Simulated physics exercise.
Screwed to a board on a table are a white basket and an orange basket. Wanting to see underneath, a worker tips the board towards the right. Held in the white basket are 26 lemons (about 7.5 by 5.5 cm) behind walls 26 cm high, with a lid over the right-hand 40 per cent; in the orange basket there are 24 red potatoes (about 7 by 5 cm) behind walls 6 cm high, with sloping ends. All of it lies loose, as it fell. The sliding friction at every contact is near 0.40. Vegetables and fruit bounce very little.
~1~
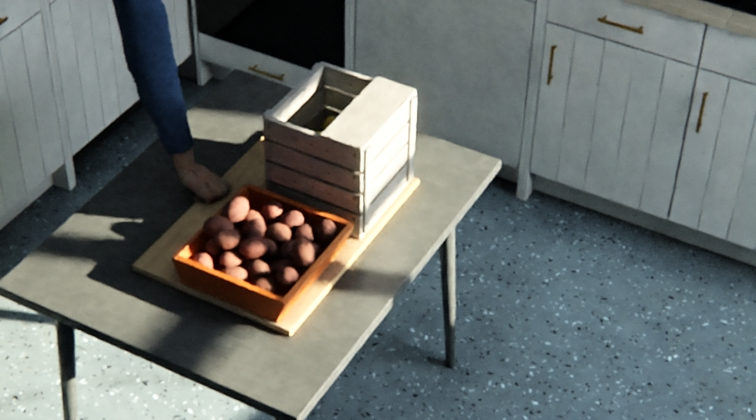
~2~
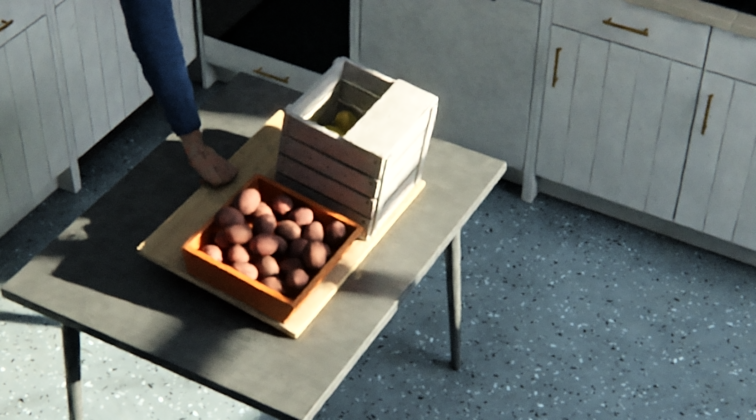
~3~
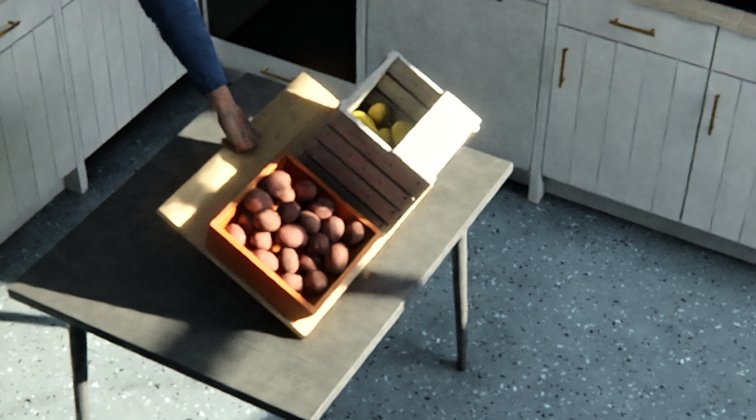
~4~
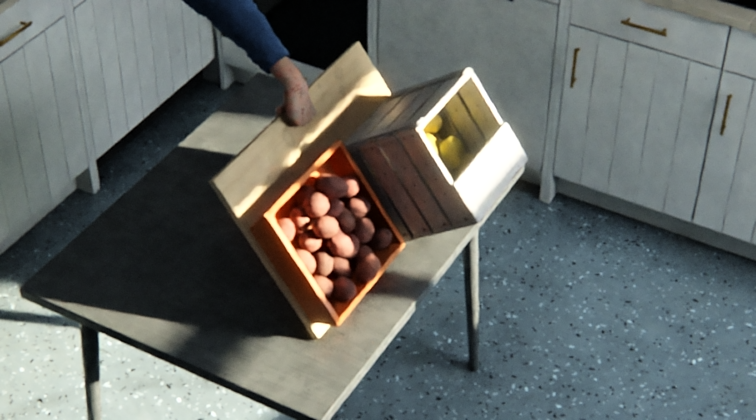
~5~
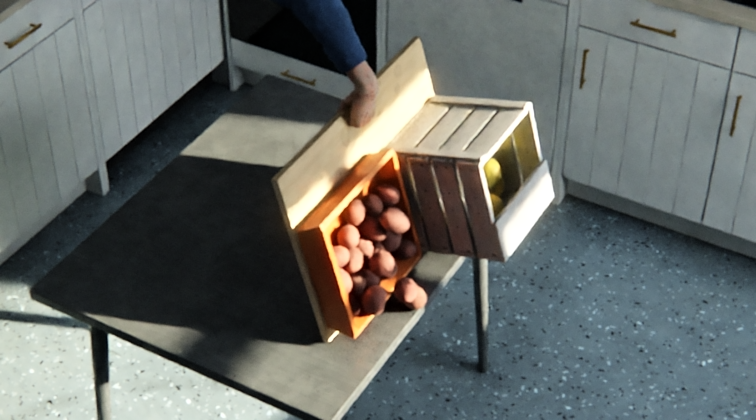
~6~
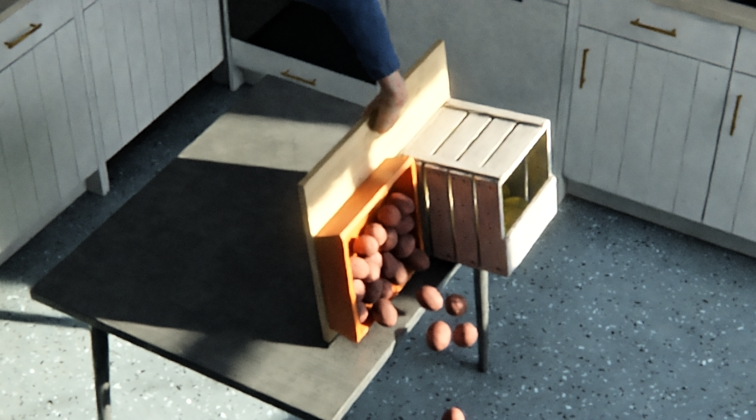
A person's hand tilted a wooden board up towards the right on a table, turning a white basket of yellow fruit and an orange basket sideways, and several reddish potatoes tumbled out of the orange one.
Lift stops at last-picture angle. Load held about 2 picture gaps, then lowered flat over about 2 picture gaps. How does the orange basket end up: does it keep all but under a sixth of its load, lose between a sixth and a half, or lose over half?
Probably in excess of half of the pieces get out.
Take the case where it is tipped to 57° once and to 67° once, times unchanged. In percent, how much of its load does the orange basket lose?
The first try gives 20 per cent and the second 20 per cent.
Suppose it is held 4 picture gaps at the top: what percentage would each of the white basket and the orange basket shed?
With that change, white basket sheds 0 percent and orange basket sheds 100 percent.
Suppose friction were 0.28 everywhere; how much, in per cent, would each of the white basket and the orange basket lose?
That would cost the white basket 0 and the orange basket 100 per cent of the load.
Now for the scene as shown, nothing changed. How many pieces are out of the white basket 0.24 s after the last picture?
Estimate for the white basket by then: Some 0 out.
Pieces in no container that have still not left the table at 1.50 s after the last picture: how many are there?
About 3.
Then, 0.24 s after the last picture, tilt 83°; white basket 26 in, 0 out and orange basket 9 in, 15 out.
Then, 0.54 s after the last picture, tilt 81°; white basket 26 in, 0 out and orange basket 3 in, 21 out.
Then, 0.96 s after the last picture, tilt 0°; white basket 26 in, 0 out and orange basket 1 in, 23 out.
Final count (1.50 s after the last picture), white basket 26 in, 0 out and orange basket 1 in, 23 out. Asked share, 23 of 24, 96 per cent.
